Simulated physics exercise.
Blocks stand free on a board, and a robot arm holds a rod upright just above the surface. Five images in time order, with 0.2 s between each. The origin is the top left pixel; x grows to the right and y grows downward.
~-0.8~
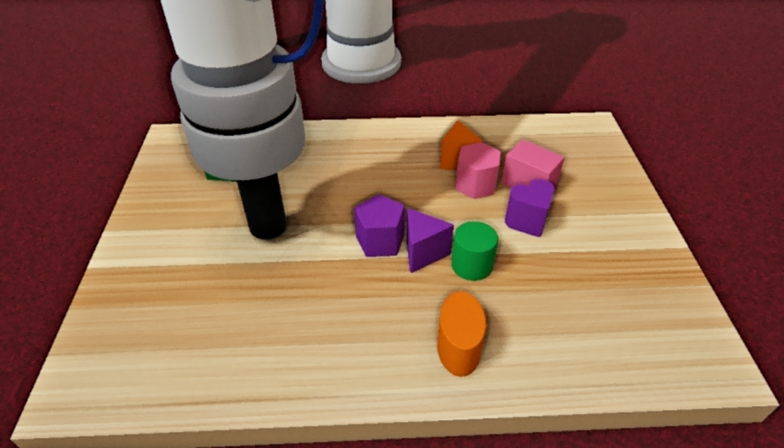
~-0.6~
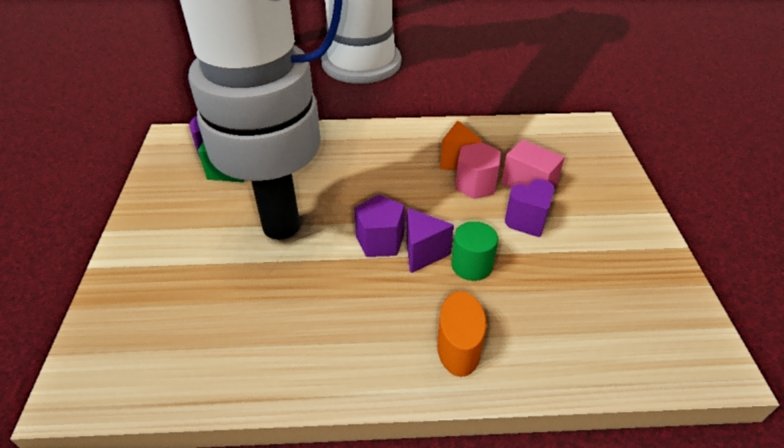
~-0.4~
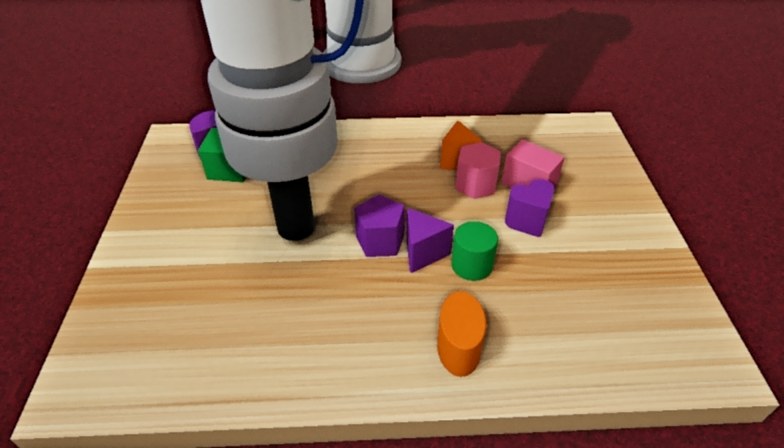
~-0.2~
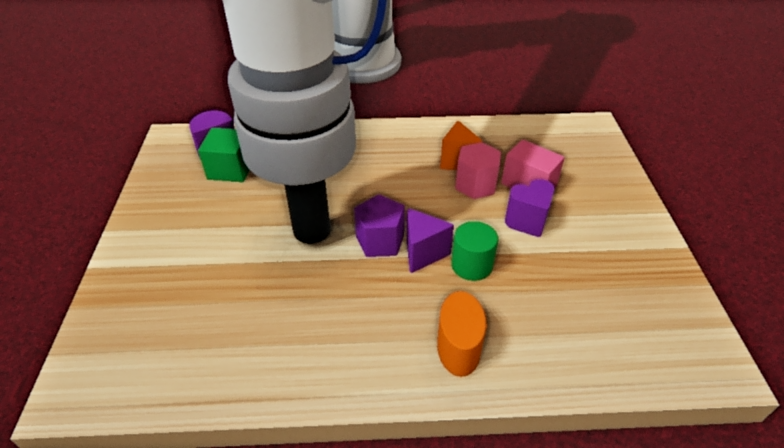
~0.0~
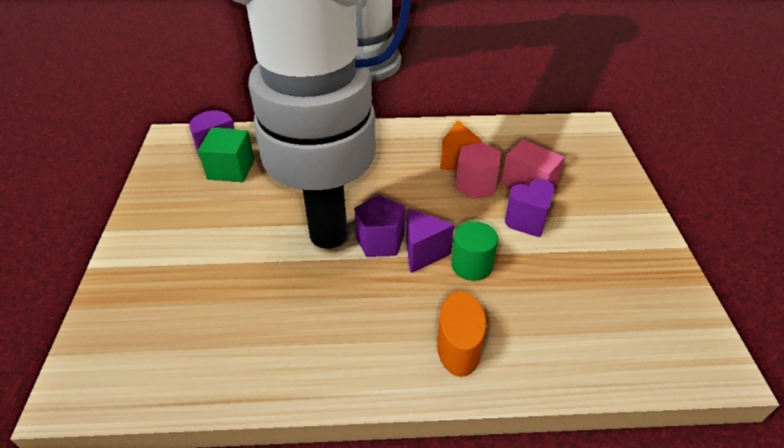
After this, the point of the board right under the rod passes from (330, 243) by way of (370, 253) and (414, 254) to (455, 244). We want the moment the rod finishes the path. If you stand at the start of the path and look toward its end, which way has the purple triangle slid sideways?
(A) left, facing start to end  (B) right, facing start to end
A (left, facing start to end)
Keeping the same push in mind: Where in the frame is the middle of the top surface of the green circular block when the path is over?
The middle of its upper face will lie at (498, 240).
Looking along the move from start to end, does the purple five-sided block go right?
No, that is not how it ends up.
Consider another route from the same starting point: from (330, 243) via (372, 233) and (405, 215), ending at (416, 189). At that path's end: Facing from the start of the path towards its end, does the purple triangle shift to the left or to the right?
Goes right.
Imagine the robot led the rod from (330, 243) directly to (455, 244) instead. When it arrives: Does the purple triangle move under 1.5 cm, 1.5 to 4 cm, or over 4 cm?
Ends over 4 cm away.
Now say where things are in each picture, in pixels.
Rod's lower end (268, 227); purple five-sided block (380, 211); purple triangle (425, 224); green circular block (477, 235); purple heart block (535, 192), in the first picture.
Rod (282, 227); blocks still, in the second picture.
Rod (296, 228); blocks still, in the third picture.
Rod (312, 231); blocks still, in the fourth picture.
Rod (329, 235); purple five-sided block (380, 211); purple triangle (425, 224); green circular block (477, 235); purple heart block (535, 192), in the fifth picture.
On the path given first. One third of the way, rod (370, 246); purple five-sided block (405, 208); purple triangle (442, 222), turned 15° clockwise; green circular block (488, 238).
Two thirds of the way, rod (415, 246); purple five-sided block (434, 198), turned 50° anticlockwise; purple triangle (469, 213), turned 35° clockwise; green circular block (497, 240).
At the end, rod (456, 236); purple five-sided block (446, 187), turned 80° anticlockwise; purple triangle (493, 209); green circular block (498, 240); purple heart block still.
